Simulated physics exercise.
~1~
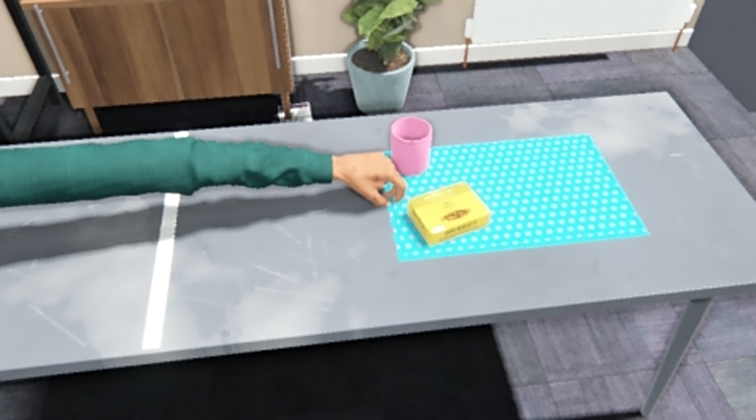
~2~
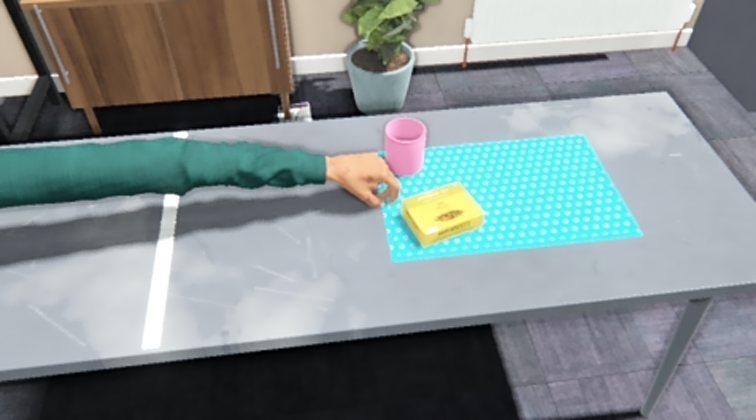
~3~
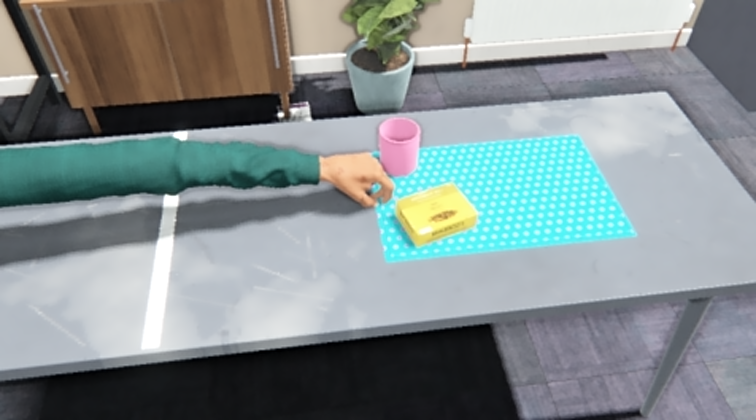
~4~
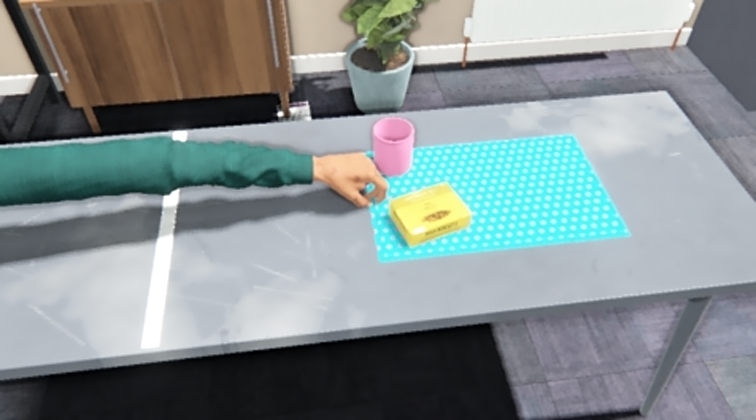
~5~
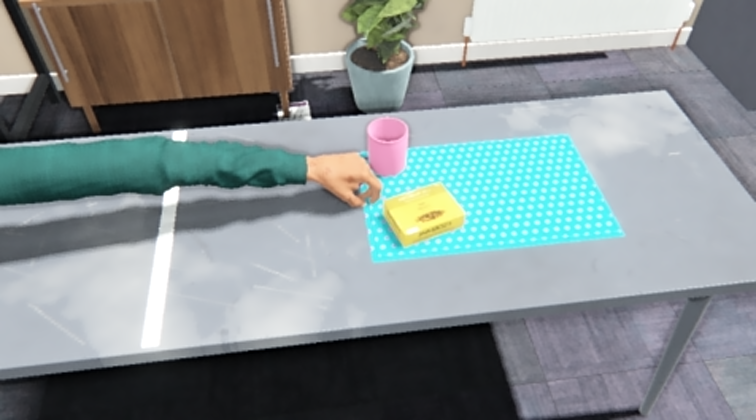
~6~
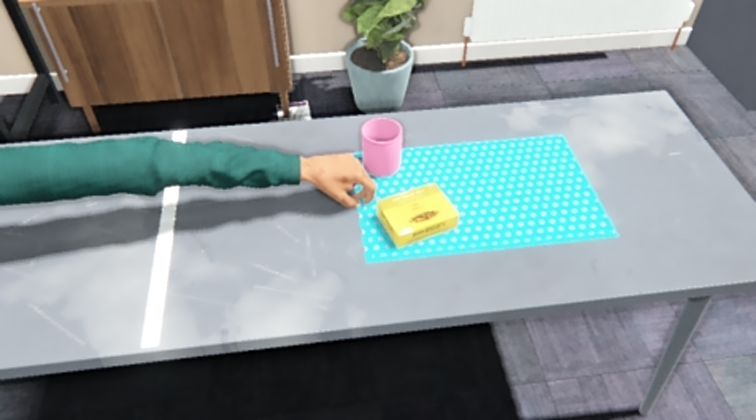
A hand in a green sleeve drew a turquoise dotted cloth slowly to the left across a gray desk, and the pink mug and yellow packet on it moved along a short way.
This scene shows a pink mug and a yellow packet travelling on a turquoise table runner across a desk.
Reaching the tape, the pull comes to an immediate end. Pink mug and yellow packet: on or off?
Pink mug - on; yellow packet - on.
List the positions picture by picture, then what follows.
In the first picture, table runner end (400, 261); pink mug (412, 129); yellow packet (449, 206); tape (154, 323).
In the second picture, table runner end (393, 262), far hem (642, 235); yellow packet (443, 206).
In the third picture, table runner end (387, 262); pink mug (400, 130).
In the fourth picture, table runner end (380, 262), far hem (630, 236); yellow packet (430, 207).
In the fifth picture, table runner end (374, 262); pink mug (388, 130).
In the sixth picture, table runner end (367, 263), far hem (618, 236); pink mug (382, 130); yellow packet (418, 207); tape (153, 322).
Then, 1.52 s past the final frame, hem at the tape; pink mug on the cloth near (207, 163); yellow packet on the cloth near (230, 233).
Then, 1.63 s past the final frame, hem at the tape; pink mug on the cloth near (201, 164); yellow packet on the cloth near (223, 234).
When it is over, hem at the tape; pink mug on the cloth near (201, 164); yellow packet on the cloth near (223, 234). The pink mug stays on the cloth and the yellow packet remains aboard.
